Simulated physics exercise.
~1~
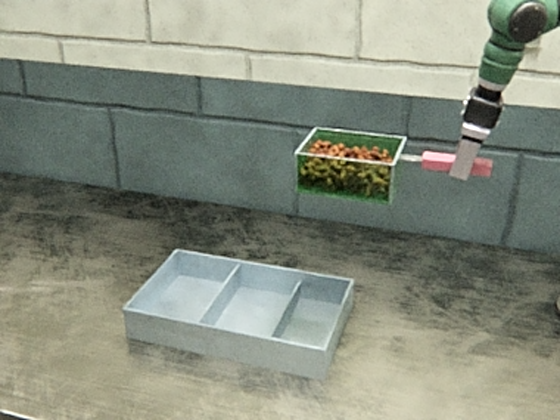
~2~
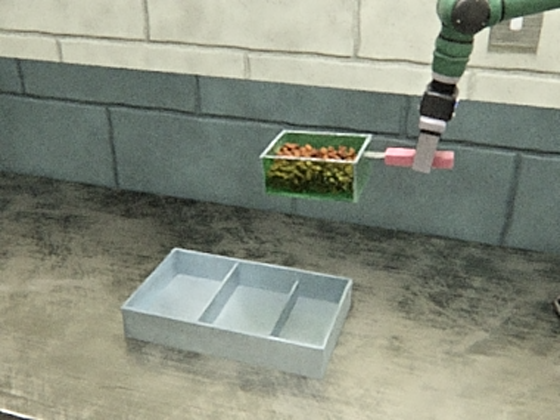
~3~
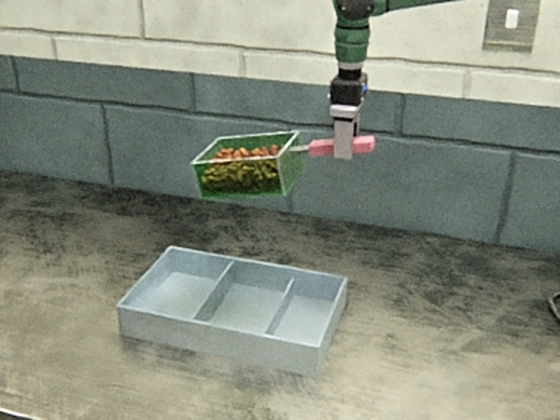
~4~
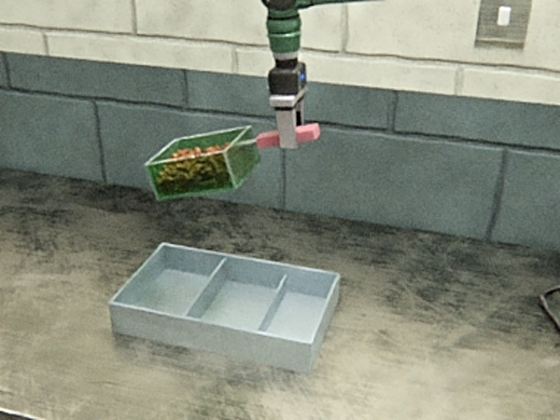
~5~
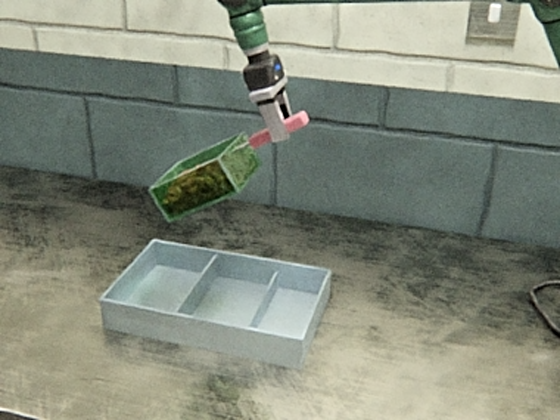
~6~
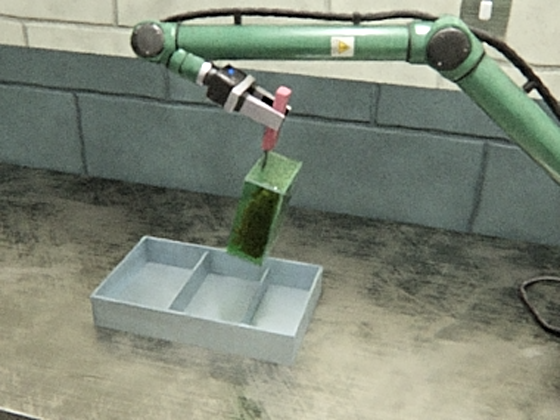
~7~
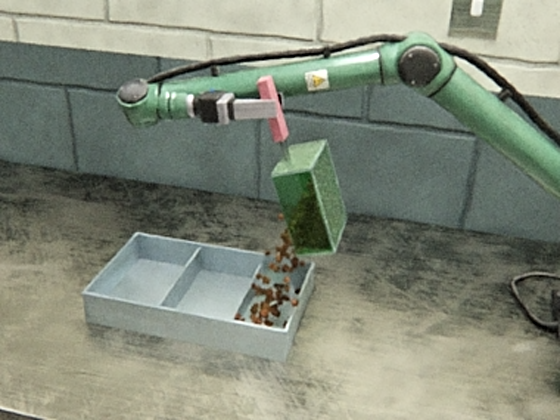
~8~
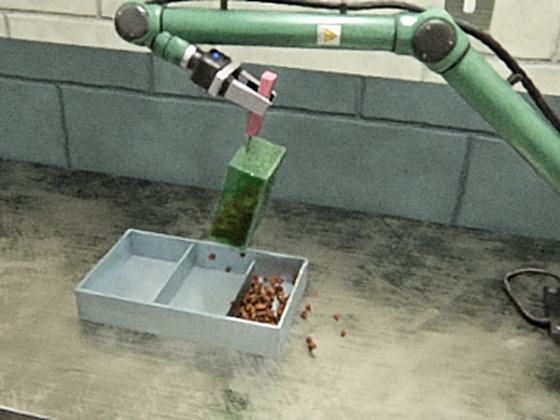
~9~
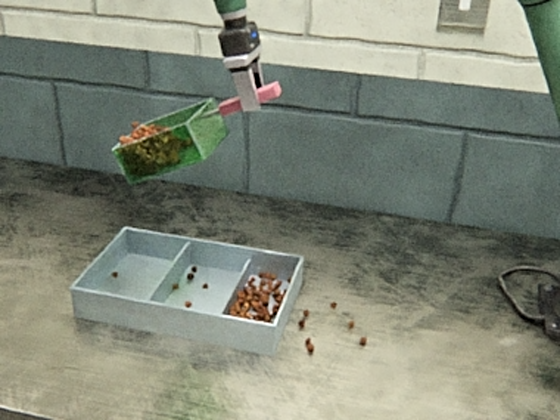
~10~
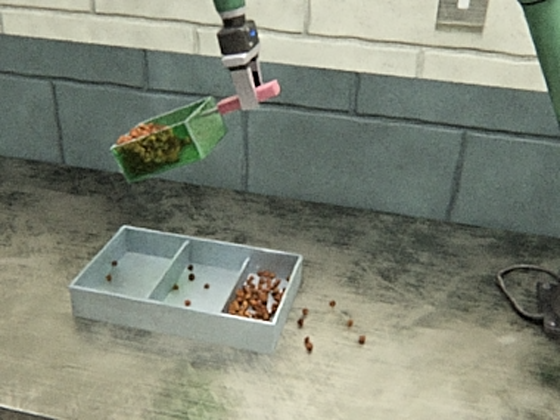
Green robot arm tipping a clear green box, pouring brown pellets into a divided tray's right compartment, scattering a few, then levelling partly.
